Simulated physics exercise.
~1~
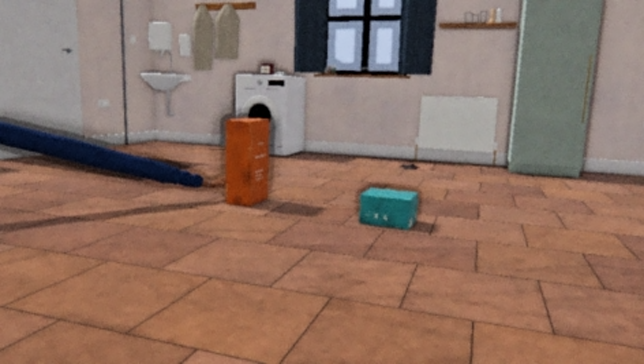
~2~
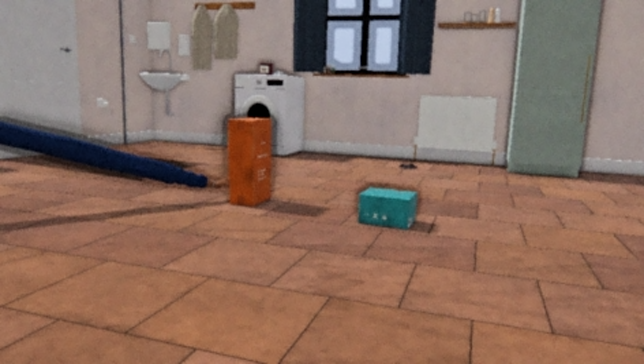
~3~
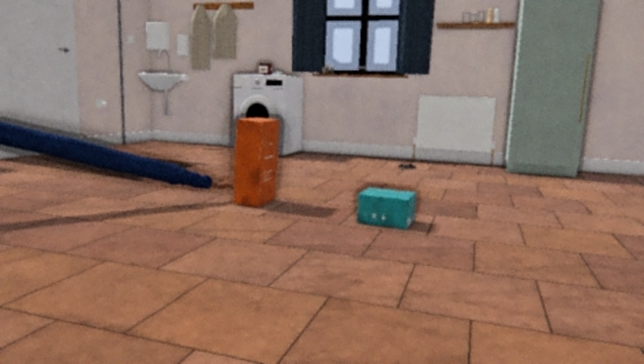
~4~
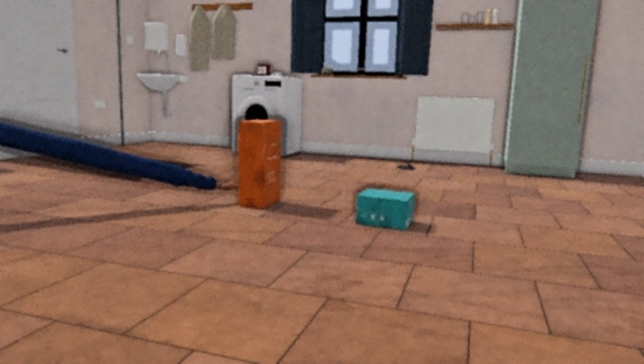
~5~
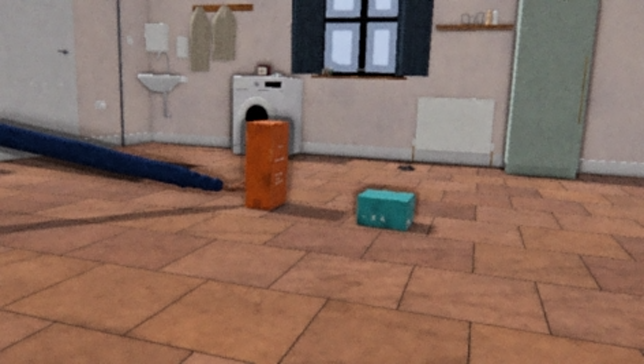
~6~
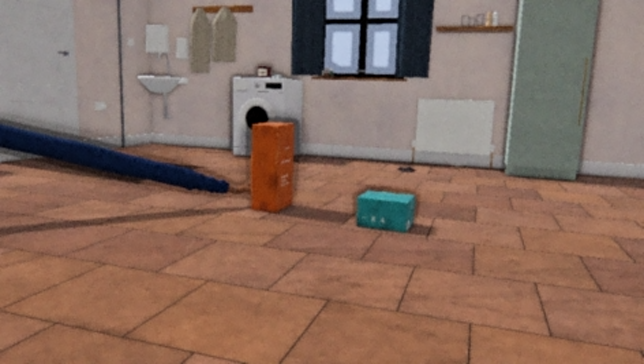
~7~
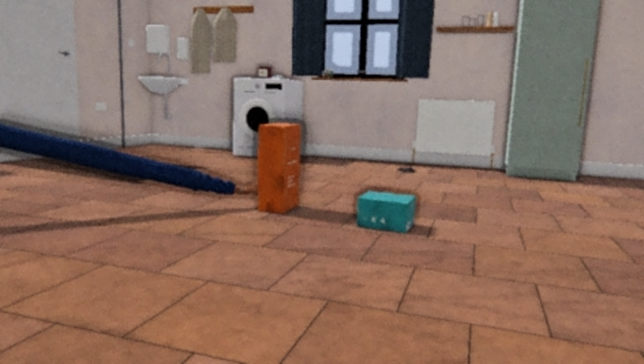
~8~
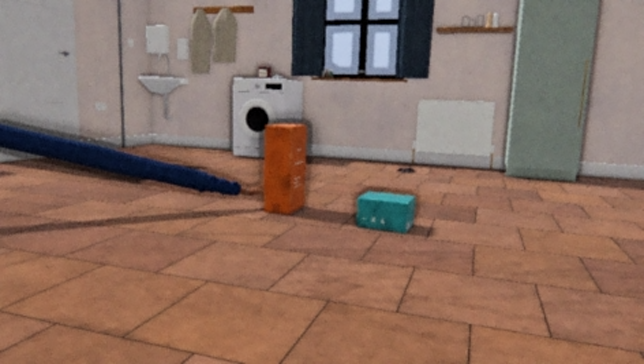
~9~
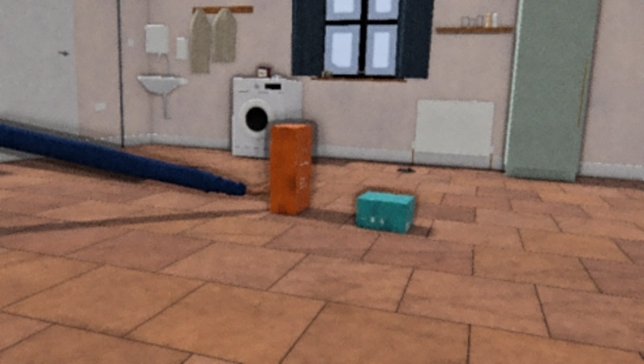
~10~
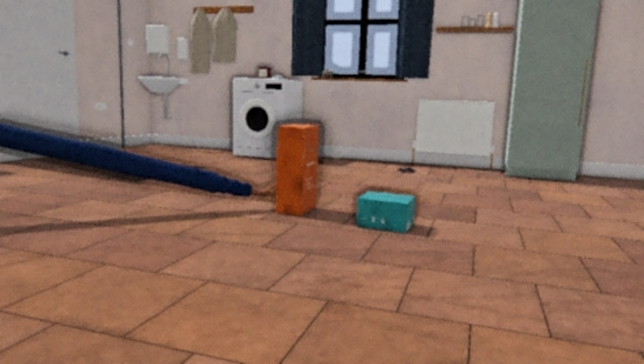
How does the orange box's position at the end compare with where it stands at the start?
It ends up farther to the right and slightly nearer the viewer, closer to the turquoise parcel. At the start it stands farther left, partly covering the front of the washing machine.
A tall orange box stands upright on a terracotta-tiled floor, in front of a white washing machine, in a room seen from a slightly swaying viewpoint. A low turquoise parcel sits to its right, a long dark blue beam slopes down from the left, and a sink, a window and a pale green cabinet line the back. The orange box slides slowly and steadily to the right, coming slightly nearer, without tipping. The turquoise parcel stays where it is. At the end the orange box is still upright, just short of the parcel, with a gap between them.
